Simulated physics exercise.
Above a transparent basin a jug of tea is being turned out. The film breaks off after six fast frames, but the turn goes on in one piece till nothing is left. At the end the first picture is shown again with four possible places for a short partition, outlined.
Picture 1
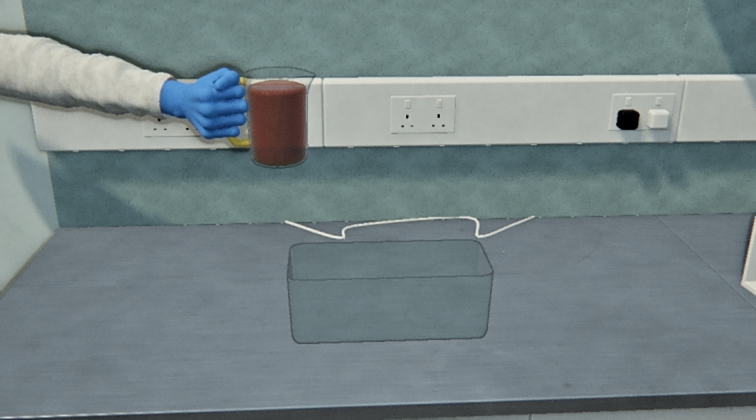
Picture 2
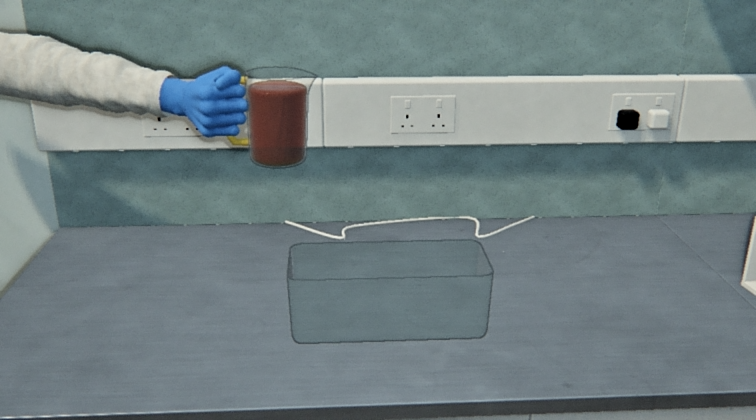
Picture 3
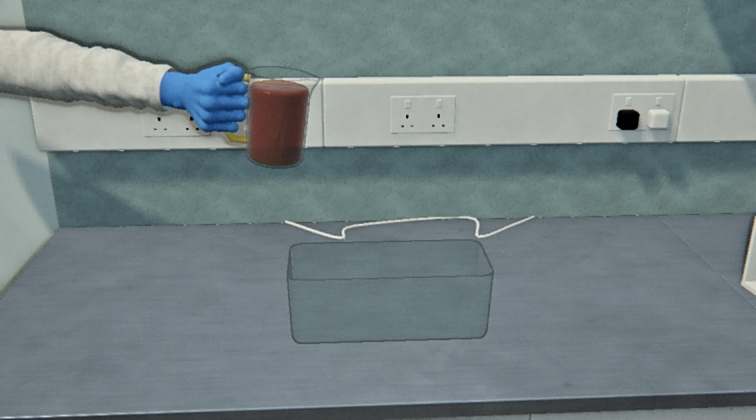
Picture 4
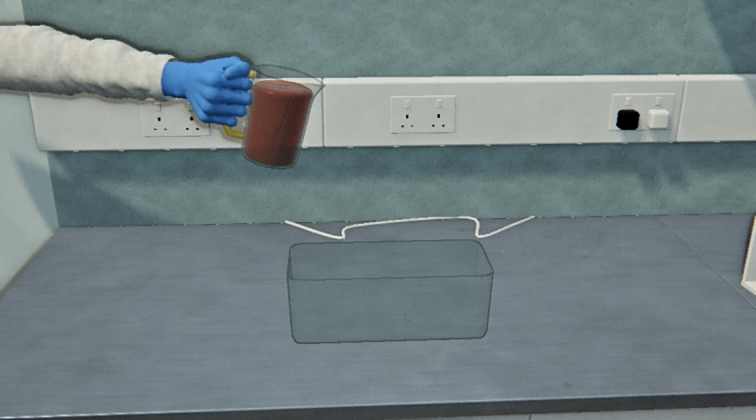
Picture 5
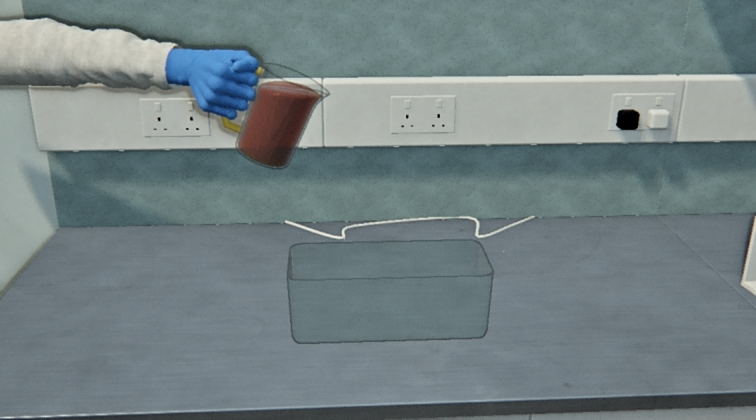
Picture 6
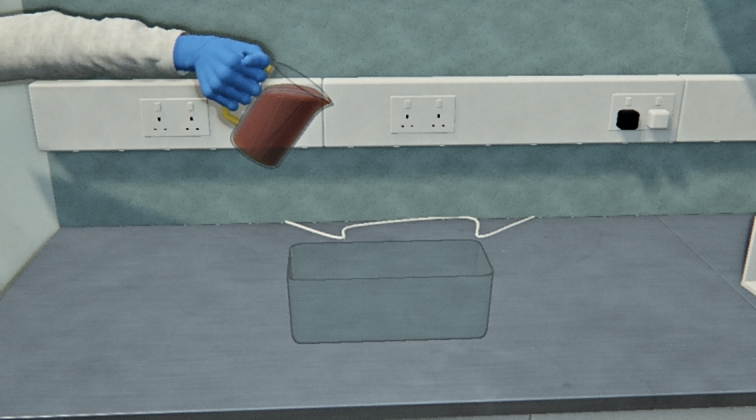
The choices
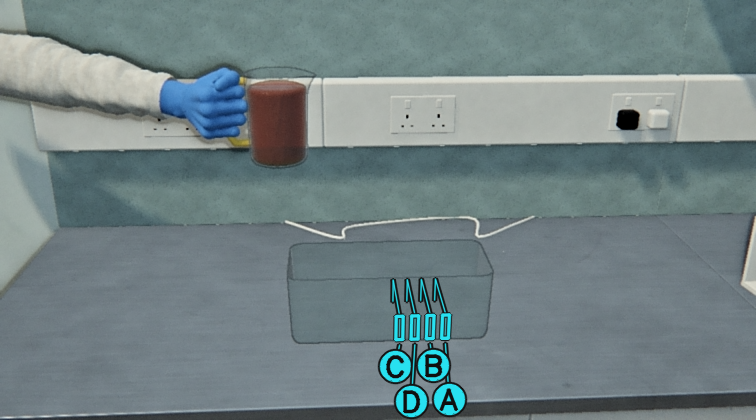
To begin with, a blue-gloved hand in a white sleeve holds a clear jug of reddish-brown liquid upright above an empty transparent basin on a grey counter. The hand then steadily tilts the jug to the right, its lip lowering slightly, while the liquid stays inside.
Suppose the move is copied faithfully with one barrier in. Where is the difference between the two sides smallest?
C works best here.
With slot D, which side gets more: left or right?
The left side.
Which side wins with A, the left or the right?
More ends on the left.
On the marked copy, A at (445, 343); B at (430, 343); C at (399, 344); D at (414, 344).
For slot A, about 84 % ends left of the wall and 11 % right of it; 5 % is lost outside.
For slot B, about 87 % ends left of the wall and 7 % right of it; 5 % is lost outside.
For slot C, about 52 % ends left of the wall and 45 % right of it; 3 % is lost outside.
For slot D, about 81 % ends left of the wall and 9 % right of it; 10 % is lost outside.
